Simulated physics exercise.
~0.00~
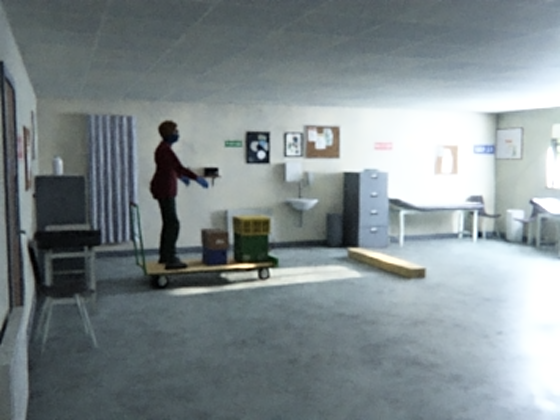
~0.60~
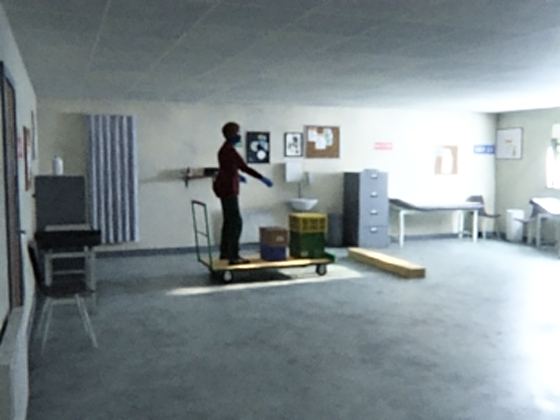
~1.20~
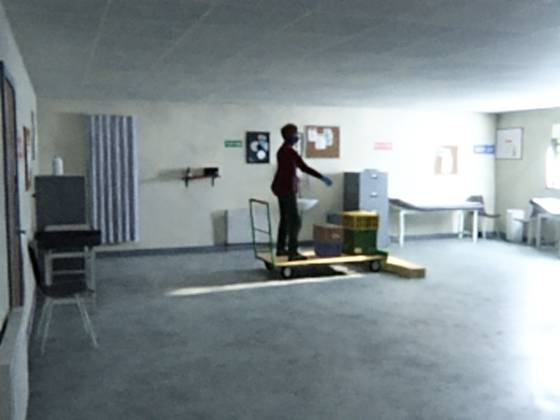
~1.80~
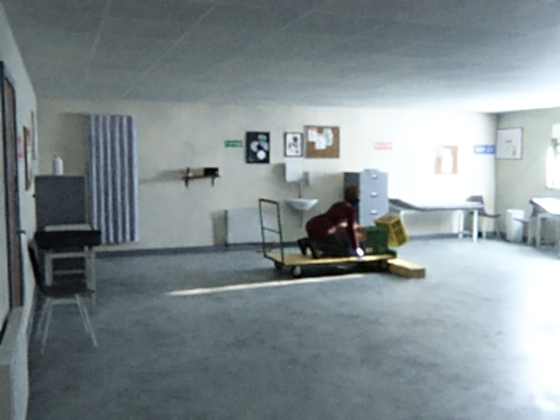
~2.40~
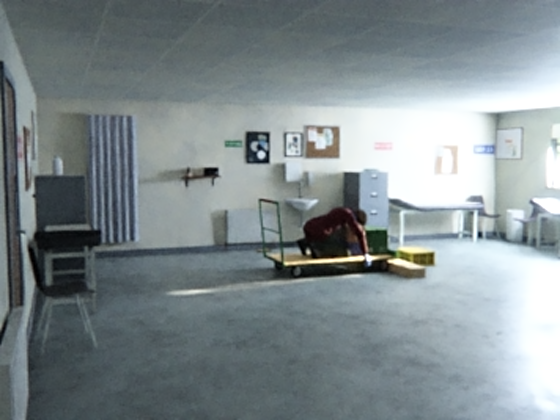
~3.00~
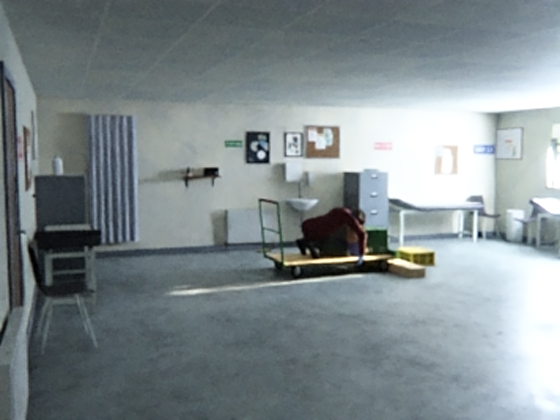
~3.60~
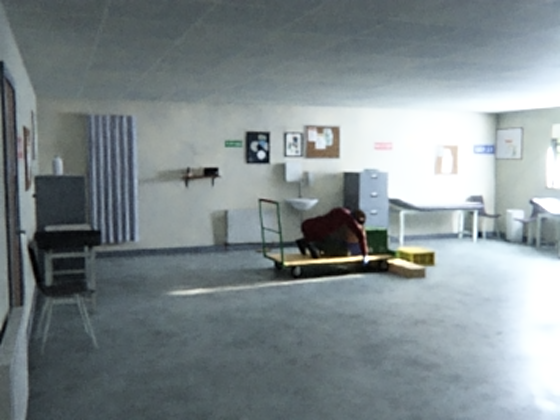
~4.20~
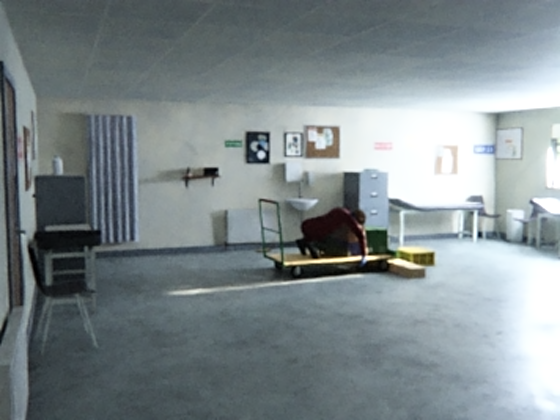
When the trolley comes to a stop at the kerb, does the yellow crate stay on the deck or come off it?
The yellow crate comes off. It tips over the front edge of the deck and ends up upside down beyond it, while the other boxes stay on the trolley.
